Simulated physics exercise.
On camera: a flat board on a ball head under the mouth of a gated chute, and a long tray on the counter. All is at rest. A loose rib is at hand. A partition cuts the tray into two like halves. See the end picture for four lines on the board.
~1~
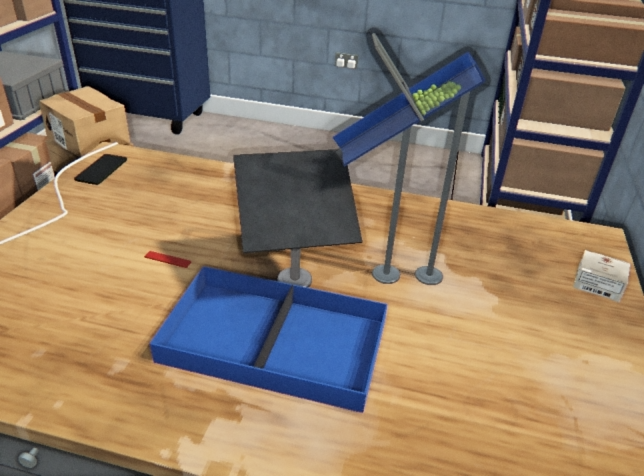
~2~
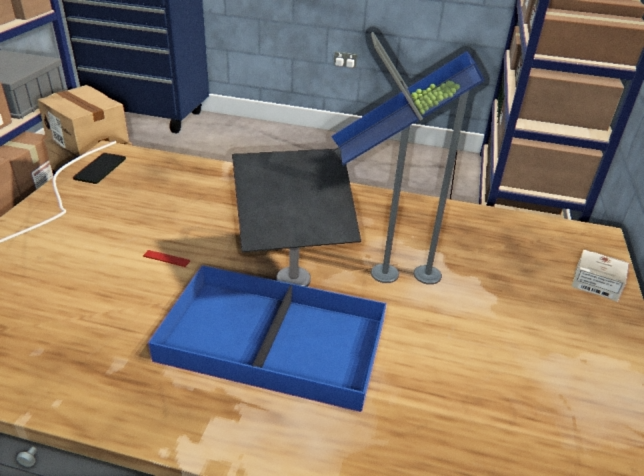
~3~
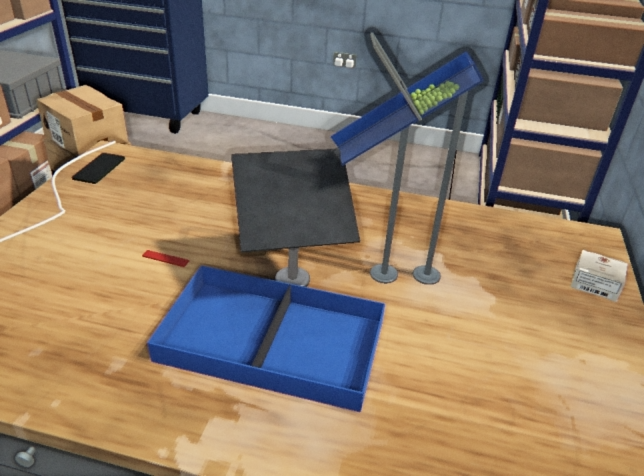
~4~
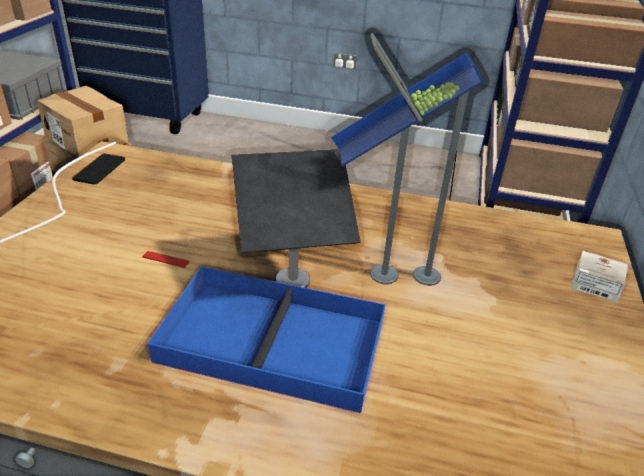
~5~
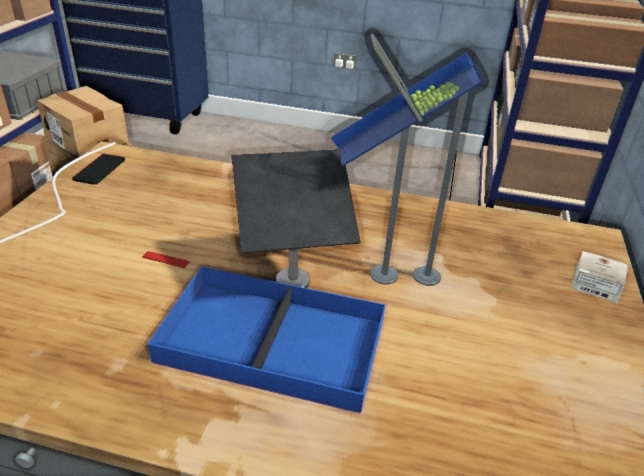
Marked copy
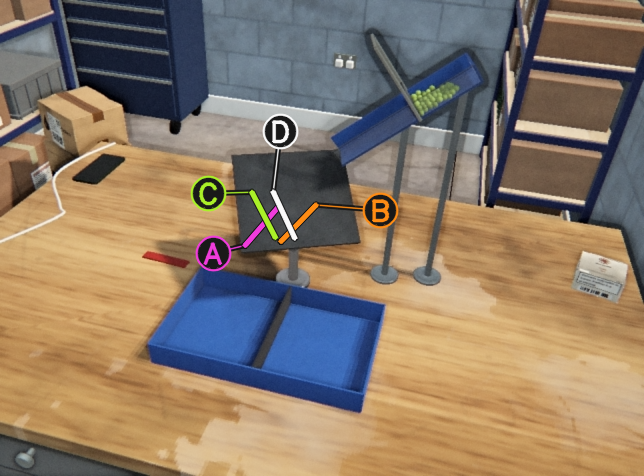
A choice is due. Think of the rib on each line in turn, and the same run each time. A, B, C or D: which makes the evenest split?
A works best here.
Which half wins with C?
More lands on the right.
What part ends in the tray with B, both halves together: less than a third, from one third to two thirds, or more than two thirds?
More than two thirds.
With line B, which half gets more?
Left.
On the marked copy, line A from (279, 206) to (245, 245); line B from (316, 204) to (280, 241); line C from (251, 192) to (275, 237); line D from (273, 192) to (294, 238).
Choosing A, of what is caught, roughly two thirds in the left half, roughly a third in the right.
Choosing B, of what is caught, almost all in the left half, just a few in the right.
Choosing C, of what is caught, just a few in the left half, almost all in the right.
Choosing D, of what is caught, about a tenth in the left half, almost all in the right.
